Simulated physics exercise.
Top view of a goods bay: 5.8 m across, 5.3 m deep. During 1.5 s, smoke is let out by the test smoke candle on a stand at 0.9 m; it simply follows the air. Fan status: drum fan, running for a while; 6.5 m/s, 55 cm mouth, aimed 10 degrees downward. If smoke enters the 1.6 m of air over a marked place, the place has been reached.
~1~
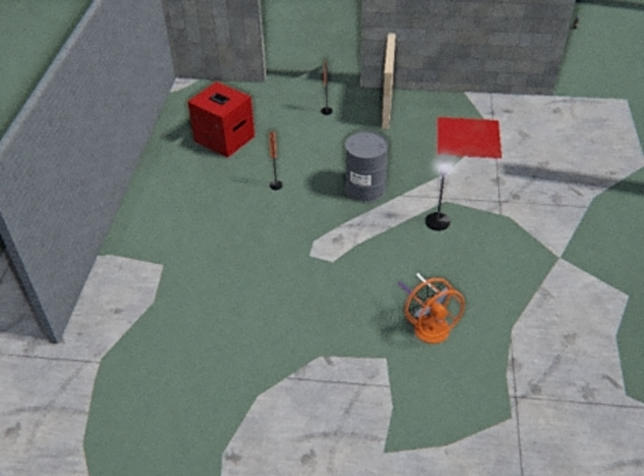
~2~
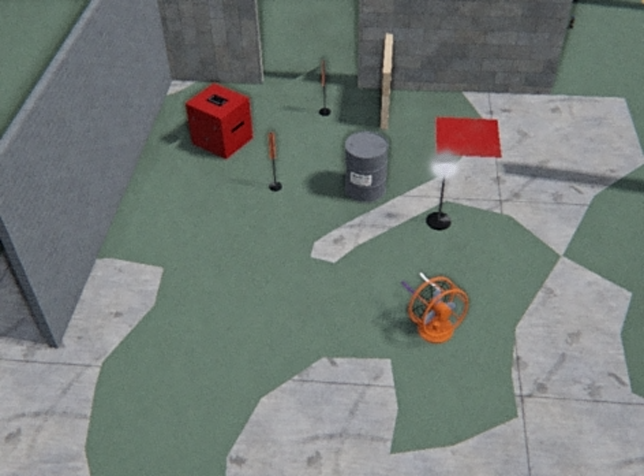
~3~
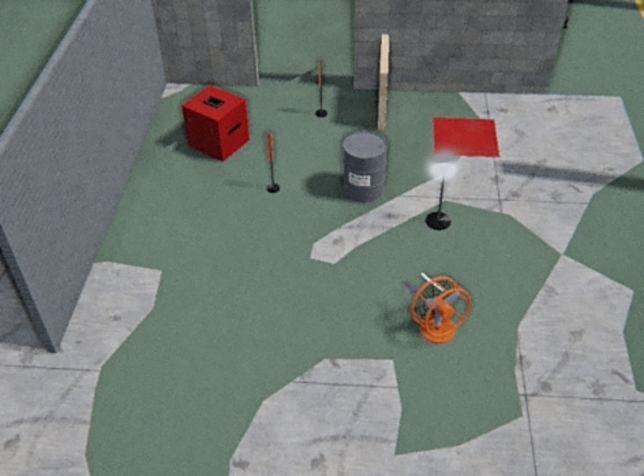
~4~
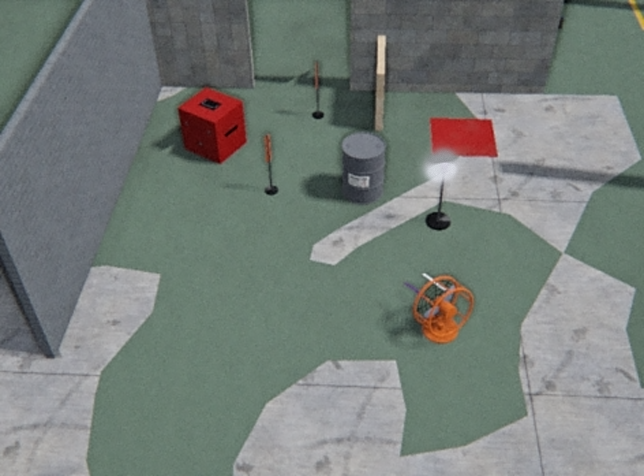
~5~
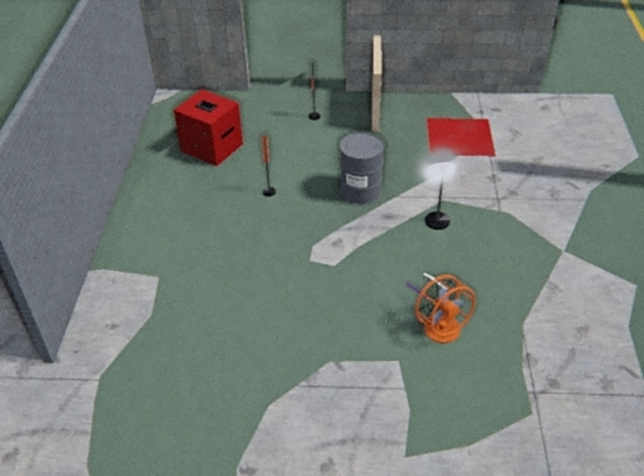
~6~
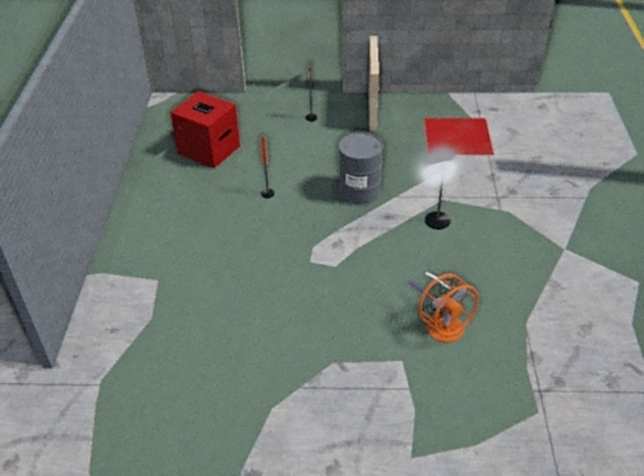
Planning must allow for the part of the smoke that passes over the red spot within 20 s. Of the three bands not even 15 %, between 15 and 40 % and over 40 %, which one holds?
The band that holds is not even 15 %.
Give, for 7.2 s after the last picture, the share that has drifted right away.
10 per cent.
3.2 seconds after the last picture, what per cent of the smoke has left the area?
Estimate: Some 0 in a hundred.
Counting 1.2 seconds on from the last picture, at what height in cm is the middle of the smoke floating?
Middle height: Approx. 70 cm.
Then, 1.2 s after the last picture, 0 % is gone from the area; 0 % has passed over the red spot, and the middle of the rest is near (425, 177).
Then, 3.2 s after the last picture, 0 % is gone from the area; 0 % has passed over the red spot, and the middle of the rest is near (395, 172).
Then, 7.2 s after the last picture, 9 % is gone from the area; 1 % has passed over the red spot, and the middle of the rest is near (343, 77).
Then, 19.2 s after the last picture, 87 % is gone from the area; 1 % has passed over the red spot.
